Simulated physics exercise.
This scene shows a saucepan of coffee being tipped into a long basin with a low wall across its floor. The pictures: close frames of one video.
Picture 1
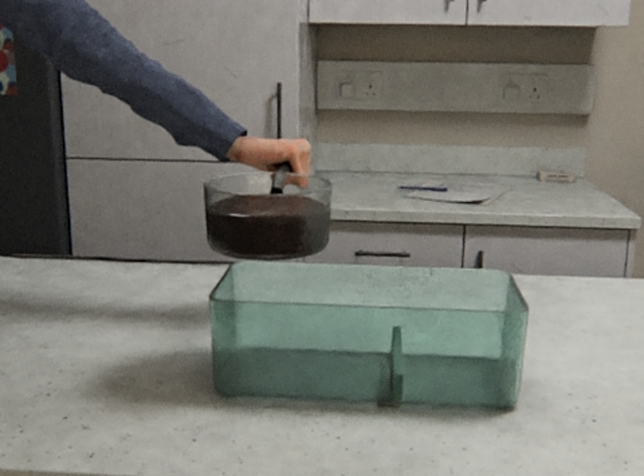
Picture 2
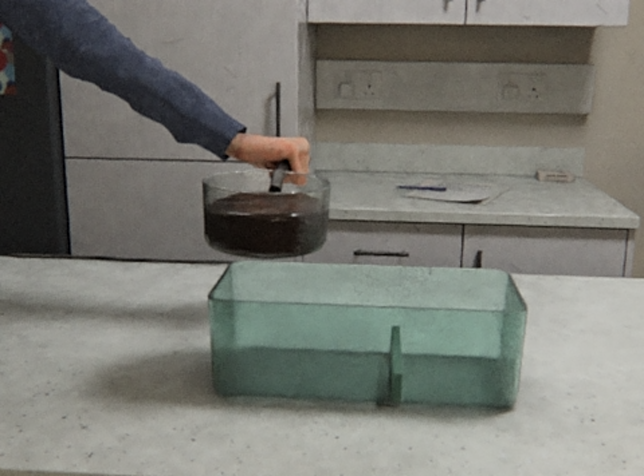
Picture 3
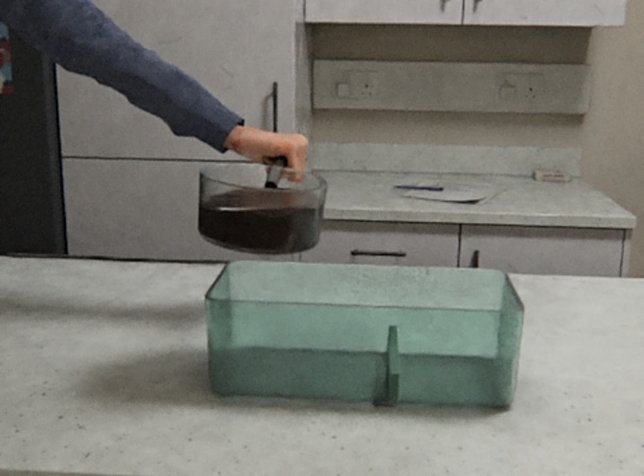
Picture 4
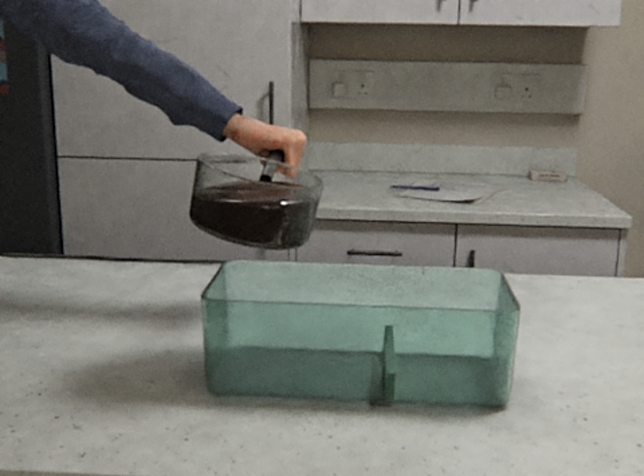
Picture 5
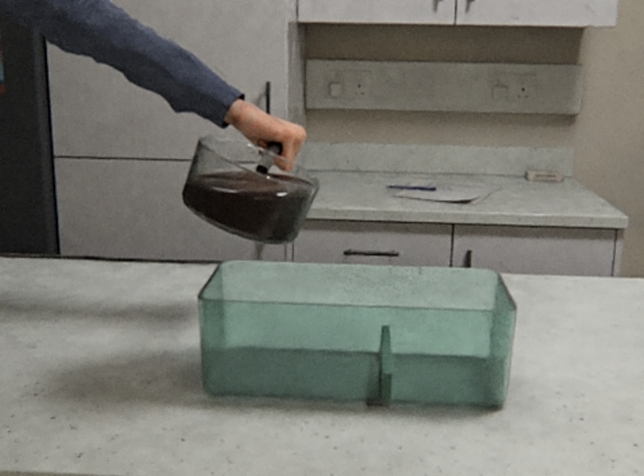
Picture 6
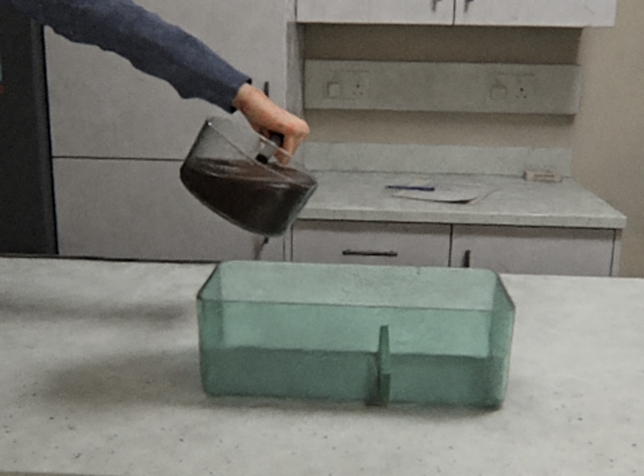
A hand holds a saucepan of dark liquid above a long basin and gradually tilts it rightward.
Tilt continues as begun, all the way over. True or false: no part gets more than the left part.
False; the right part gets the most.
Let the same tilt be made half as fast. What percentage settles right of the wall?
Roughly 75 in a hundred.
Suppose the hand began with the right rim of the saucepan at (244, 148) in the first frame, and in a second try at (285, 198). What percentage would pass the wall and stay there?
In turn 10 % and 15 %.
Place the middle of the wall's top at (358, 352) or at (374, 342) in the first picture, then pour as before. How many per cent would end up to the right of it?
In turn some 80 and 80 in a hundred.
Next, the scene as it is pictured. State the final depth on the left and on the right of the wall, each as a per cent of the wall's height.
Once it is still, the left part shows 20 per cent and the right part 70.
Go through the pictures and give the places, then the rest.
In the first picture, it leans 0°; its right rim is at (330, 187); the coffee meets the walls at (211, 203) and (328, 207); the long basin's rim runs from (221, 281) to (519, 292); the wall's top is at (398, 349).
In the second picture, it leans 1°; its right rim is at (329, 186); the coffee meets the walls at (209, 202) and (327, 204).
In the third picture, it leans 6°; its right rim is at (326, 186); the coffee meets the walls at (204, 199) and (323, 199).
In the fourth picture, it leans 12°; its right rim is at (322, 186); the coffee meets the walls at (198, 190) and (318, 193).
In the fifth picture, it leans 21°; its right rim is at (318, 186); the coffee meets the walls at (190, 177) and (316, 187).
In the sixth picture, it leans 31°; its right rim is at (316, 186); the coffee meets the walls at (186, 162) and (317, 179).
A moment on, the tilt is 84° and 48 per cent is still to pour, 5 is left of the wall and 0 right of it.
Next, the tilt is 95° and 10 per cent is still to pour, 5 is left of the wall and 67 right of it.
Then the tilt is 95° and 3 per cent is still to pour, 20 is left of the wall and 64 right of it.
Later the tilt is 95° and 1 per cent is still to pour, 28 is left of the wall and 65 right of it.
At rest 30 per cent lies left of the wall, 65 right of it and 5 outside.
